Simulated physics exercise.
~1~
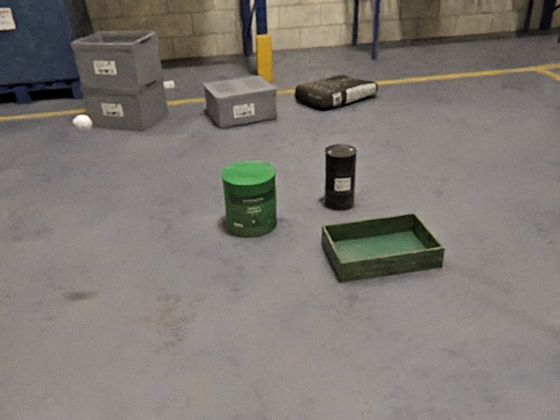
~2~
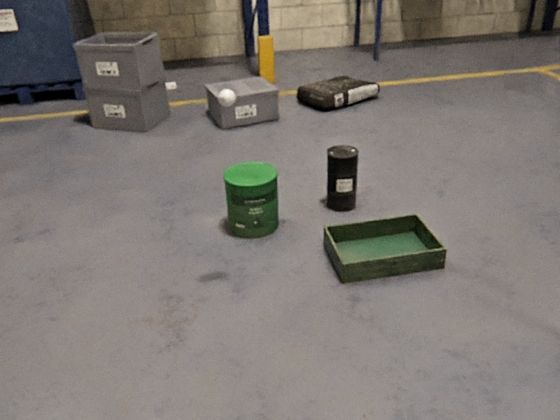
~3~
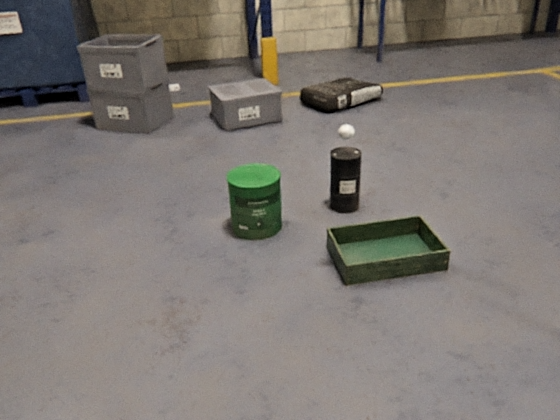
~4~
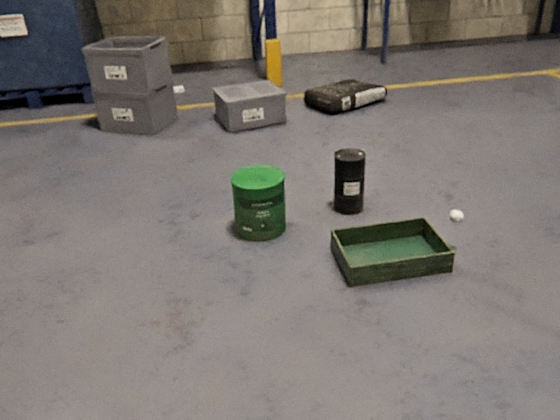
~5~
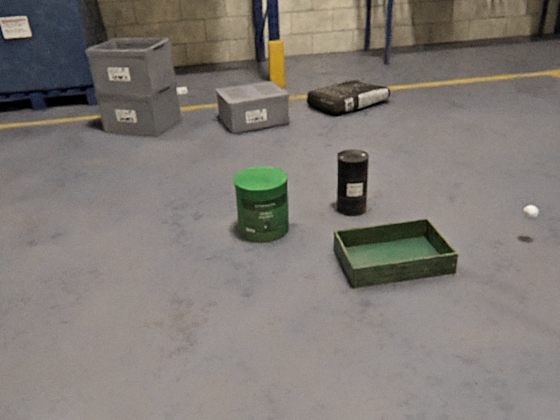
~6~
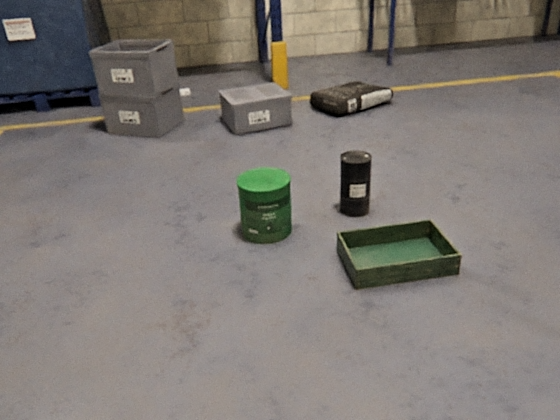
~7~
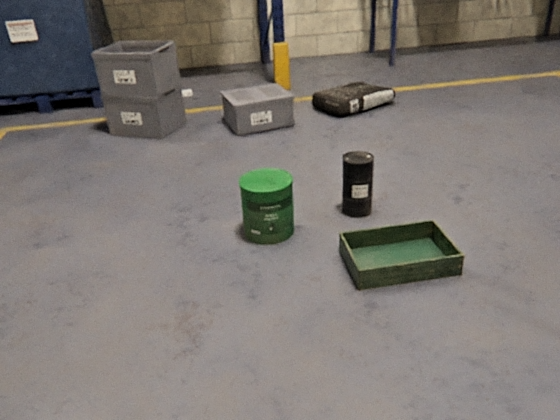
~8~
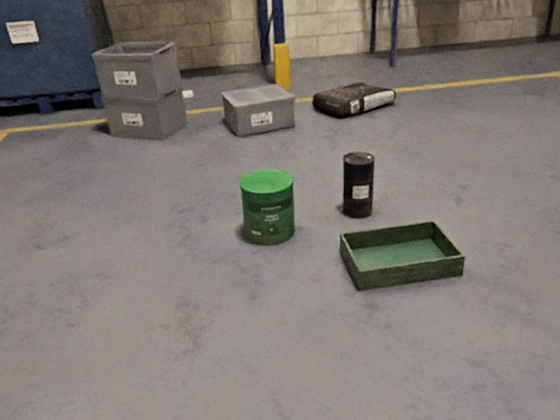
A small white onion starts at the left, near two stacked grey crates on a warehouse floor, with a green pail, a black canister and an open green box standing farther forward. It travels right, passing in front of the lidded grey bin, and then appears just above the black canister. Continuing right, it drops lower and passes beyond the far side of the empty box. It moves on toward the right edge and goes out of view, while the view shifts slightly left. The box remains empty, and the pail and canister still stand in place.
